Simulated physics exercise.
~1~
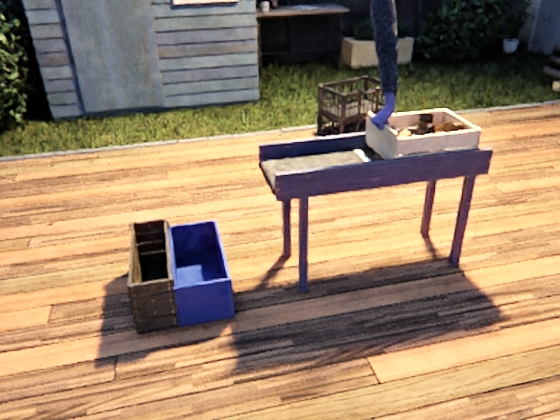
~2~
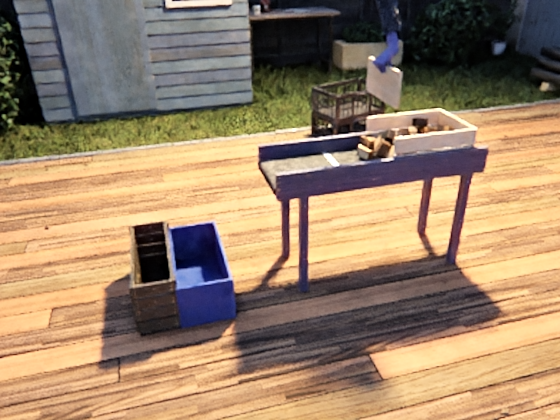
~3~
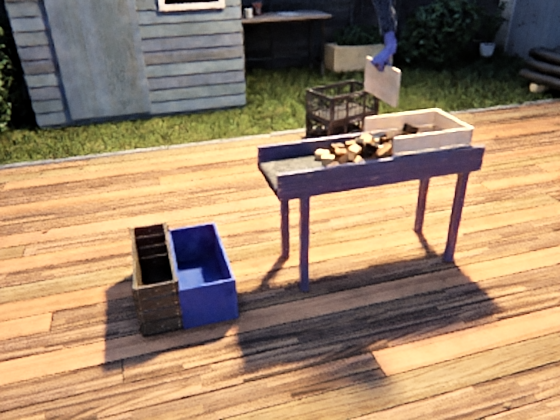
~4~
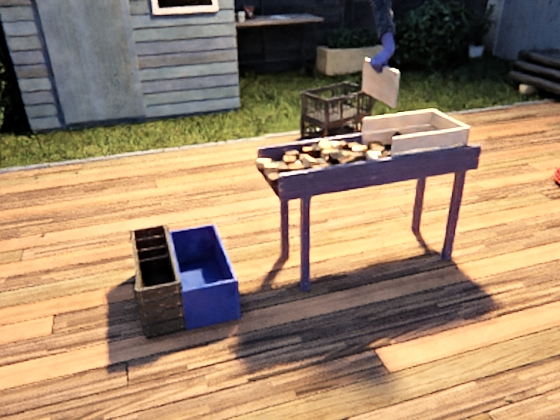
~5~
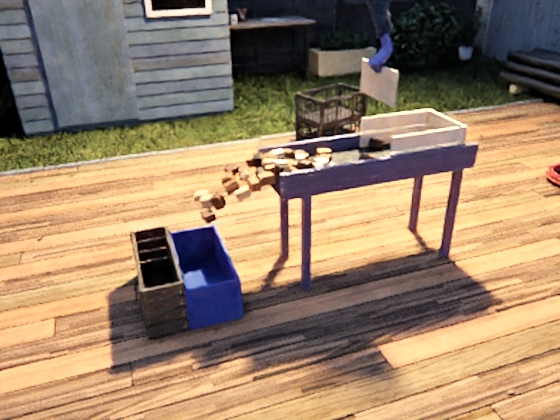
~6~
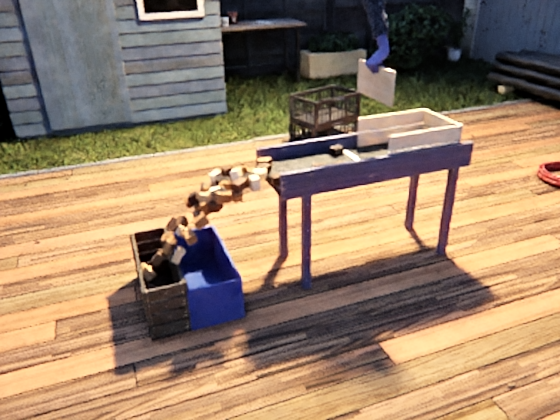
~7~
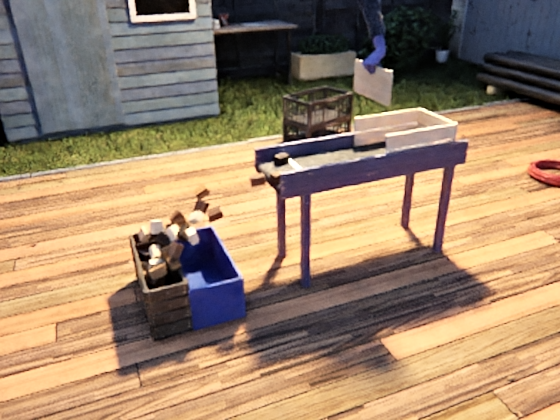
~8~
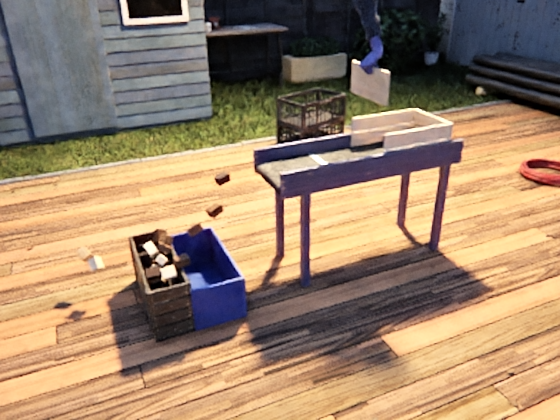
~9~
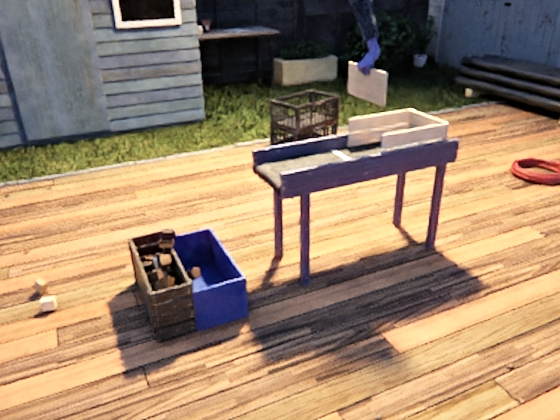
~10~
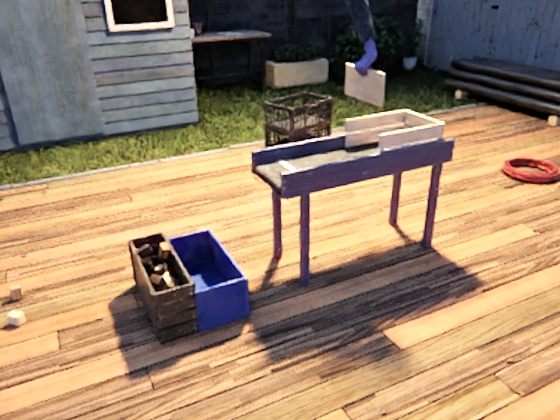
A hand lifts a gate and wooden blocks ride left off a conveyor, most landing in the black box.
